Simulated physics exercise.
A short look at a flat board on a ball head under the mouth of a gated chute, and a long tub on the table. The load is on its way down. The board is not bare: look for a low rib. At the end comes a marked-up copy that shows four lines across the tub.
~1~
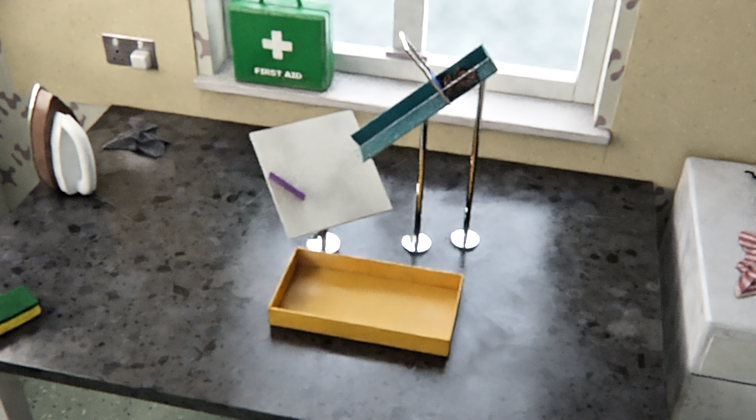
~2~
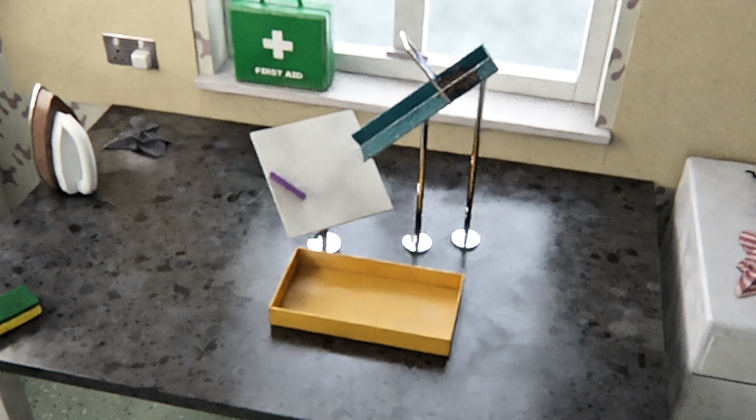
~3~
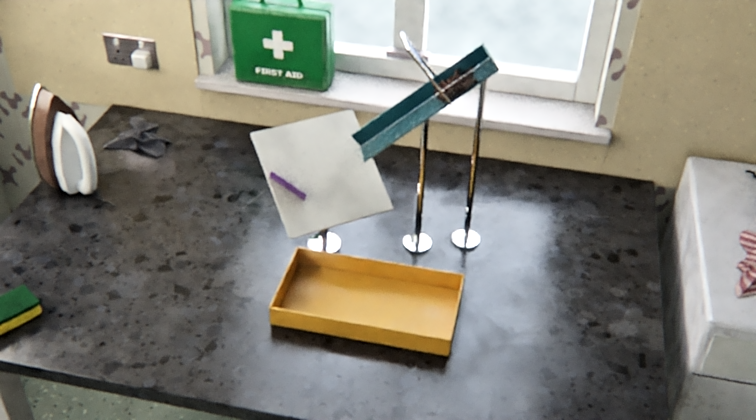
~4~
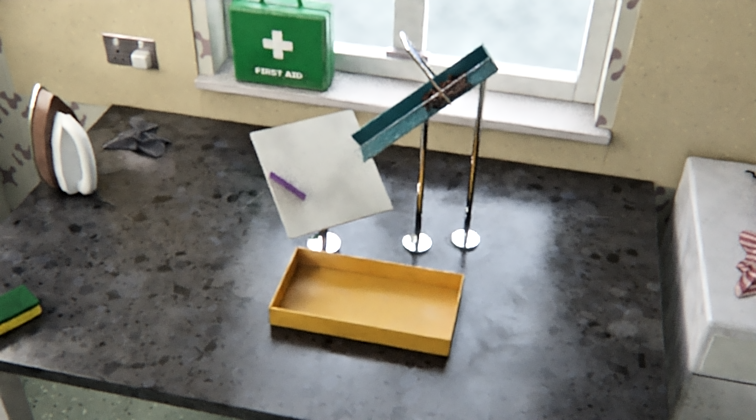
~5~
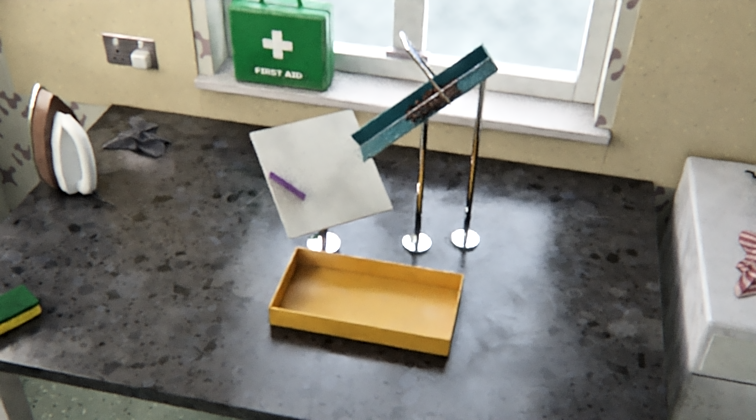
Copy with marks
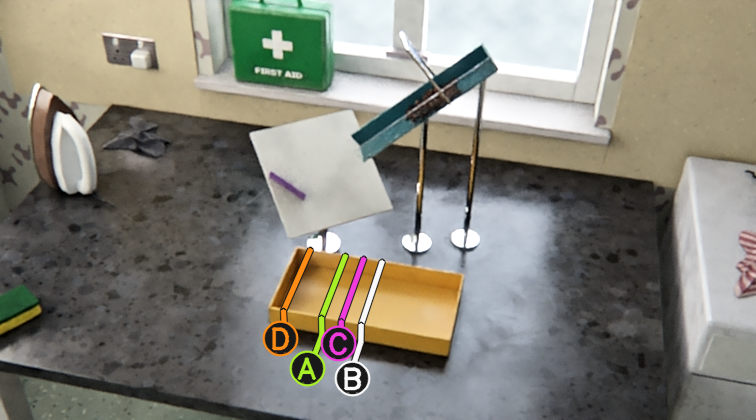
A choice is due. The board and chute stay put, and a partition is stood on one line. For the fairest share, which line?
Use line A.
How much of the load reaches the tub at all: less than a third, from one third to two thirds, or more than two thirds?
It is more than two thirds.
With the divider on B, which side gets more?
Left.
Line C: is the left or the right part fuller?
More lands on the left.
On the marked copy, line A crosses the front rim at (321, 317); line B crosses the front rim at (361, 324); line C crosses the front rim at (341, 320); line D crosses the front rim at (283, 310).
Choosing A, of what is caught, close to two thirds on the left of the divider, close to a third on the right.
Choosing B, of what is caught, the bulk on the left of the divider, a small share on the right.
Choosing C, of what is caught, the bulk on the left of the divider, a small share on the right.
Choosing D, of what is caught, a small share on the left of the divider, all but a few on the right.
